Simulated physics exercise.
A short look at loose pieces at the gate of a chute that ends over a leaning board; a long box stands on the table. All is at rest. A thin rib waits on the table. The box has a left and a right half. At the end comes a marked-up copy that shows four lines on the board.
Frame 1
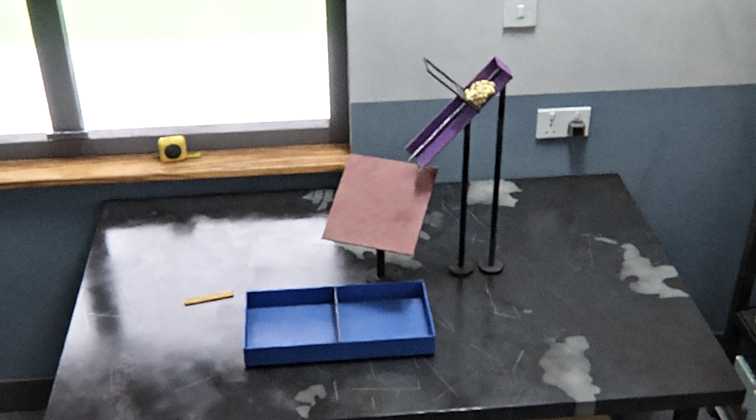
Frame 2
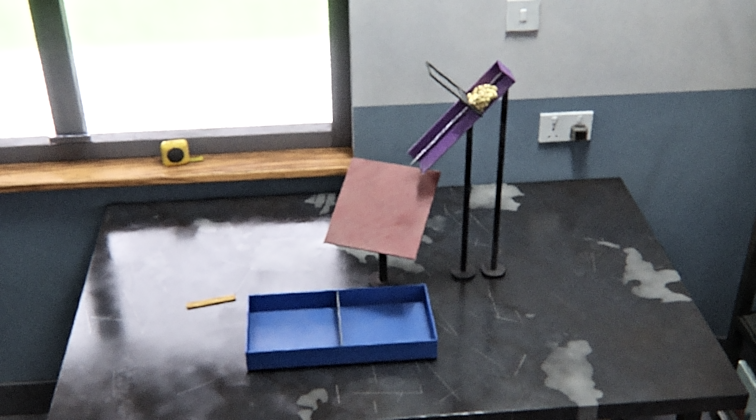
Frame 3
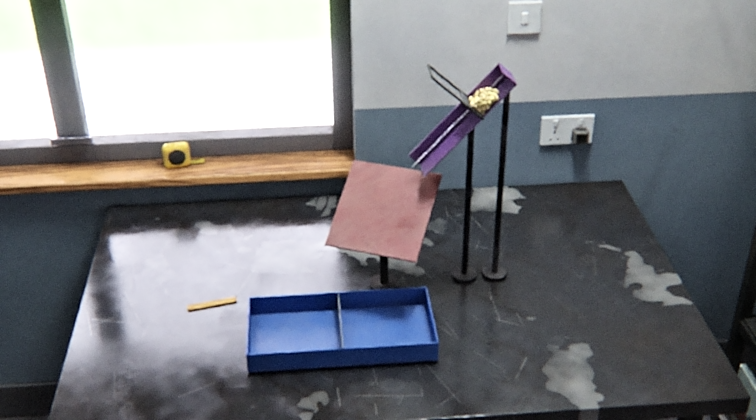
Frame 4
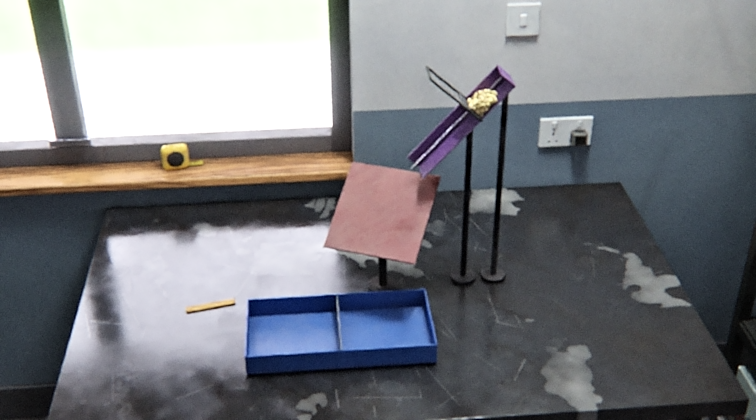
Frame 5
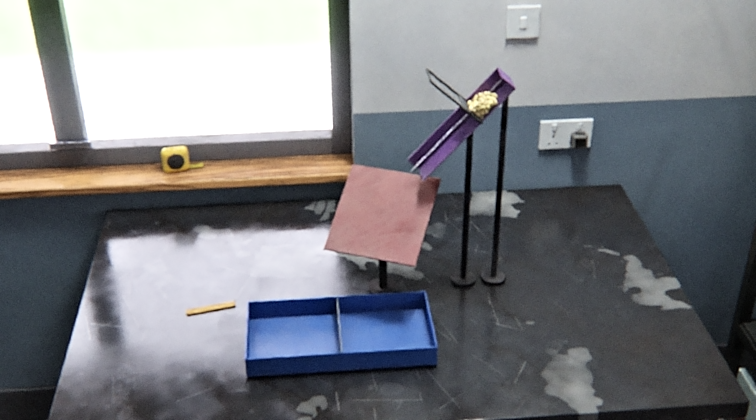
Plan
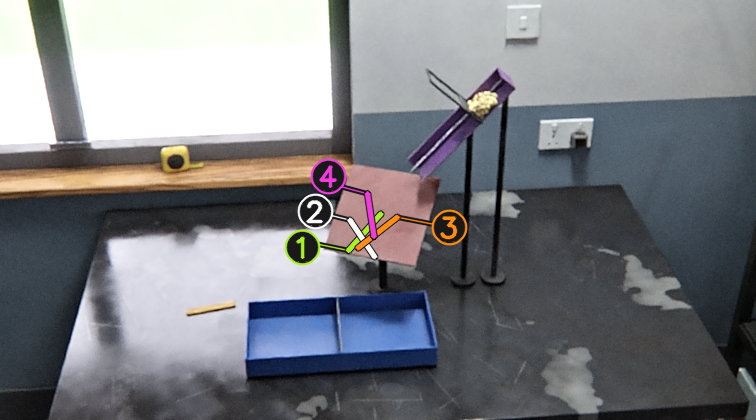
The clip opens on a dark, worn table where pale beans sit behind the gate of a sloping purple chute, above a tilted reddish-brown board and a blue box split into left and right halves. The view shifts very slightly, while the beans, chute, board and box all stay still.
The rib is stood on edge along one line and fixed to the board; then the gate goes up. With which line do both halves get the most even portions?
The answer is line 1.
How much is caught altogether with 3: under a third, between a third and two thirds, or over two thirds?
It is over two thirds.
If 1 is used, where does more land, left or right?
More lands on the left.
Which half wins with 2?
Right.
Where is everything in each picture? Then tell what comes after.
Load behind the gate (480, 92), soya beans; lip of the chute (419, 164), sloping steeply, in the first picture.
Middle of the board (383, 206), tilted fairly steeply; middle of its low edge (368, 250); of its high edge (396, 164), in the second picture.
Front corners of the box (247, 354) and (438, 343); front end of its middle wall (343, 348); gate still shut (464, 99), in the third picture.
Middle of the load (483, 101); lip (421, 173), in the fourth picture.
Middle of the load (483, 103); lip (421, 175), in the fifth picture.
On the marked copy, line 1 from (380, 213) to (348, 250); line 2 from (350, 220) to (374, 256); line 3 from (397, 217) to (358, 247); line 4 from (367, 193) to (373, 236).
If 1 is chosen, of what is caught, roughly two thirds in the left half, roughly a third in the right.
If 2 is chosen, of what is caught, about a tenth in the left half, almost all in the right.
If 3 is chosen, of what is caught, almost all in the left half, about a tenth in the right.
If 4 is chosen, of what is caught, just a few in the left half, almost all in the right.
